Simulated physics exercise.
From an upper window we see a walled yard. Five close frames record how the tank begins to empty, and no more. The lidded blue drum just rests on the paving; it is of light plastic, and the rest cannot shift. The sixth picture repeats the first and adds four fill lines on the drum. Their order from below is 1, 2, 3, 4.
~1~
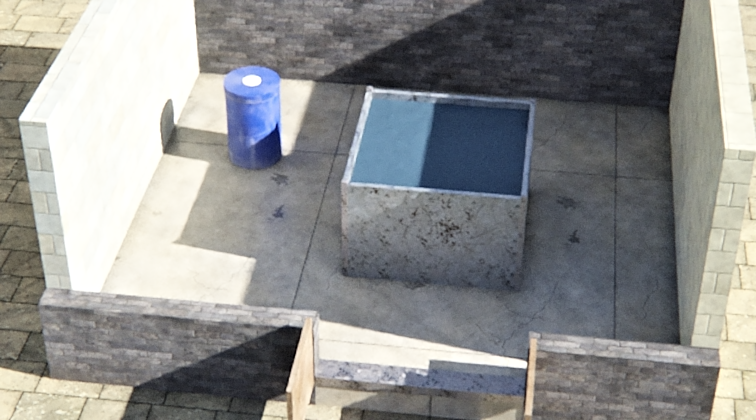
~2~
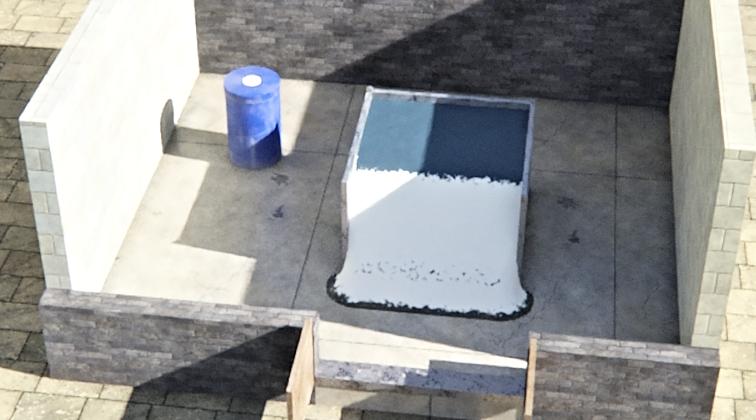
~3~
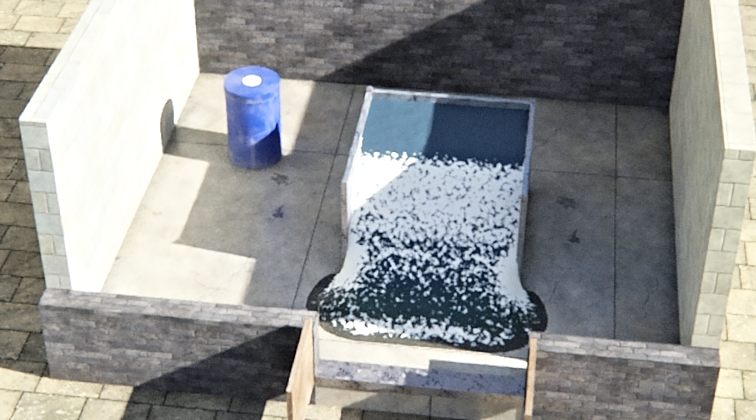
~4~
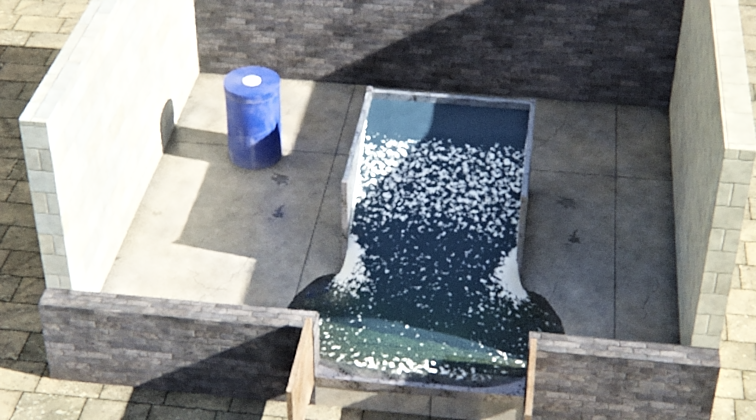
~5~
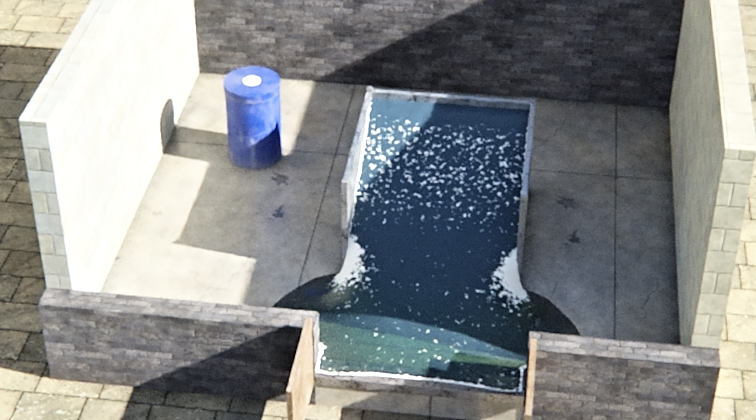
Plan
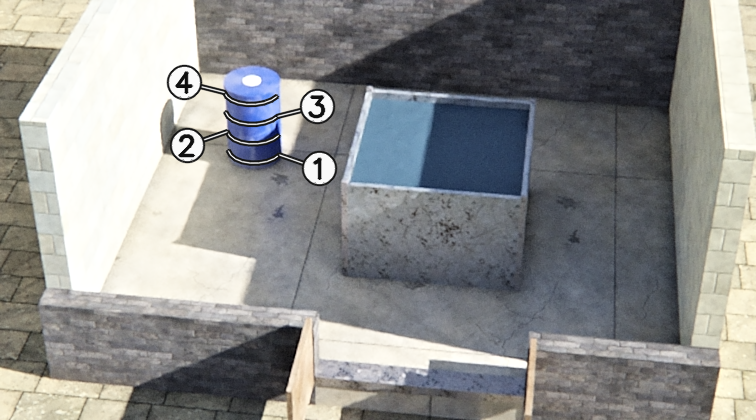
The footage shows a walled yard with a blue drum and a full water tank whose near side gives way, releasing a foaming sheet of water that pours across the ground to the open gate while the drum stays still.
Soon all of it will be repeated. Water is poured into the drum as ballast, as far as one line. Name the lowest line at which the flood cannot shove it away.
The answer is line 1.
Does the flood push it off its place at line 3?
No.
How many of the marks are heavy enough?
All of the four.
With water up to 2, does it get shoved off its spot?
No.
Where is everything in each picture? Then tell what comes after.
Lid of the blue drum at (252, 81); tank full, its middle at (442, 148); open gate at (423, 326), in the first picture.
In the second picture, 3 % of the ground wet, in view closest to the drum at (357, 241).
In the third picture, 8 % of the ground wet, in view closest to the drum at (343, 272).
In the fourth picture, 13 % of the ground wet, in view closest to the drum at (329, 281).
Lid of the blue drum at (252, 81); 15 % of the ground wet, in view closest to the drum at (329, 281), in the fifth picture.
On the marked copy, 1 at (250, 163); 2 at (249, 143); 3 at (247, 124); 4 at (246, 104); from the bottom up 1, 2, 3, 4.
For line 1, it does not move.
For line 2, it does not move.
For line 3, it does not move.
For line 4, it does not move.
